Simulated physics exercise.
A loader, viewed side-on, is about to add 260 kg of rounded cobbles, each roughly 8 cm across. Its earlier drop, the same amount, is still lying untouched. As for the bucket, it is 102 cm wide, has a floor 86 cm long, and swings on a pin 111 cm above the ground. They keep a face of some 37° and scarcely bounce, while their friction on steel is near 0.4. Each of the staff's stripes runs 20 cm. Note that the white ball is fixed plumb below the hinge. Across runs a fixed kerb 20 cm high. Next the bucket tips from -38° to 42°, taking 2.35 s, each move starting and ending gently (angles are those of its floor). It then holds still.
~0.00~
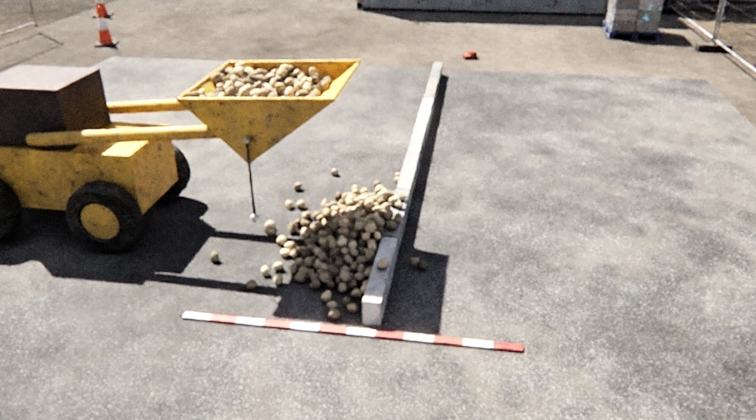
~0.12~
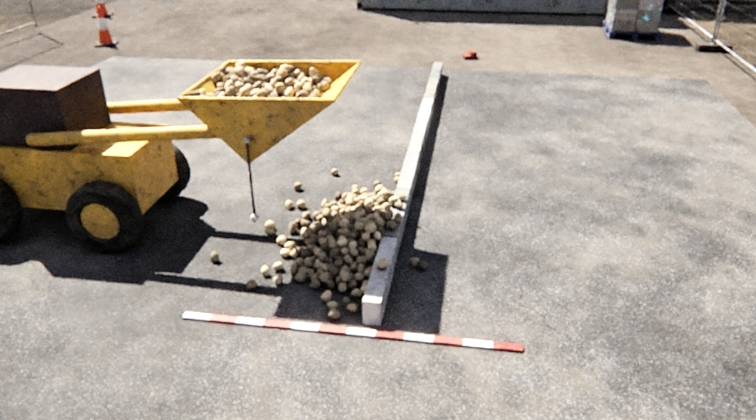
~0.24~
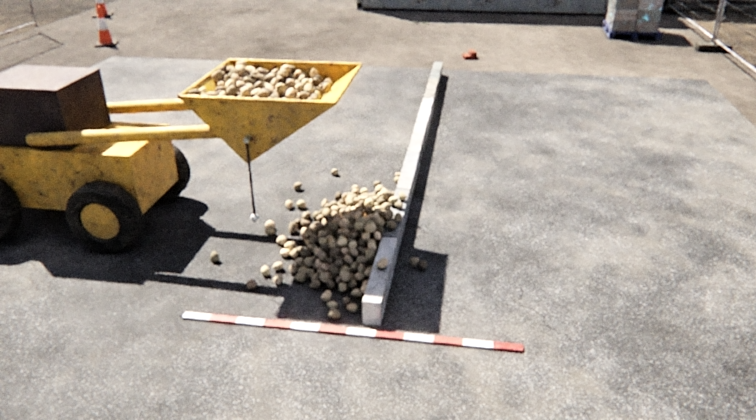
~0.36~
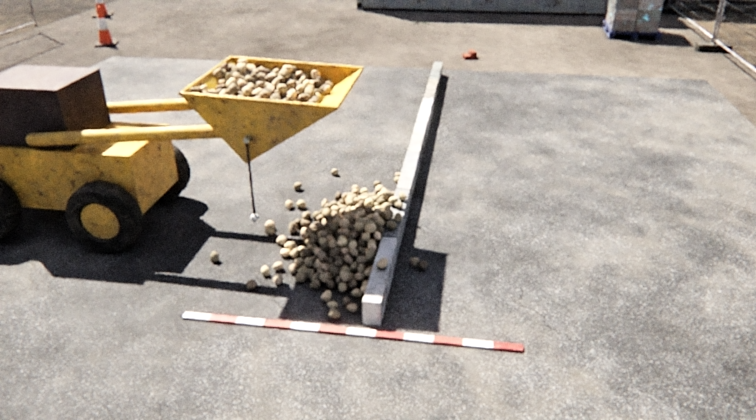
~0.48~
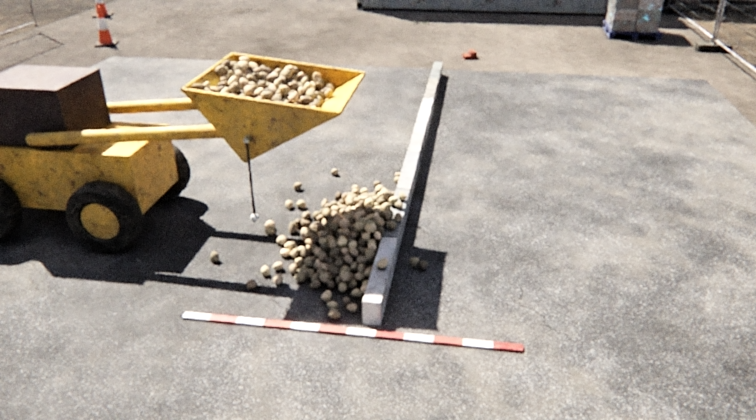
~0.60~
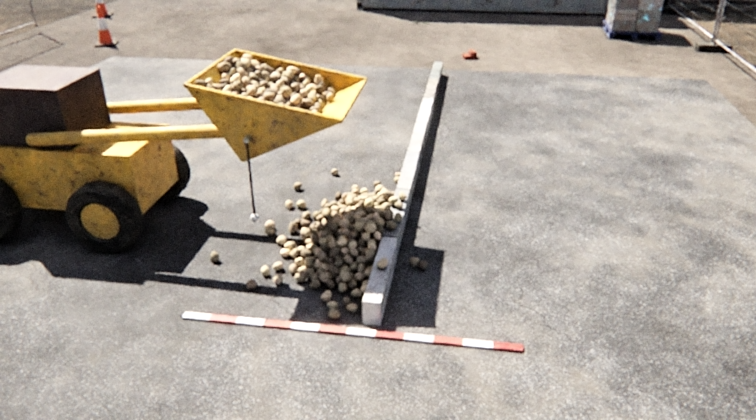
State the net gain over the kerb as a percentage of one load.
15 %.
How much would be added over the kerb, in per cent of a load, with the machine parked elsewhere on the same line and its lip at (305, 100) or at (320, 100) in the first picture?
First place about 0 %, second about 5 %.
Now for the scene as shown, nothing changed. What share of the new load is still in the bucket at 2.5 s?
Roughly 5 parts in a hundred of the load.
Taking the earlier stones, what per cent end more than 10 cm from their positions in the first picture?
Estimate: 15 %, roughly.
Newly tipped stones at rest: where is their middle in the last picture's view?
Centre: Approx. (358, 222).
After 1.8 s the floor is at 29°; in per cent of one load, 92 in the bucket, 107 on this side of the kerb, 1 over the kerb; the foremost stones are at (400, 230).
After 2.5 s the floor is at 42°; in per cent of one load, 3 in the bucket, 185 on this side of the kerb, 12 over the kerb; the foremost stones are at (450, 239).
After 2.8 s the floor is at 42°; in per cent of one load, 0 in the bucket, 185 on this side of the kerb, 15 over the kerb; the foremost stones are at (486, 254).
After 5.3 s the floor is at 42°; in per cent of one load, 0 in the bucket, 184 on this side of the kerb, 16 over the kerb; the foremost stones are at (501, 255). Net gain over the kerb, 15.
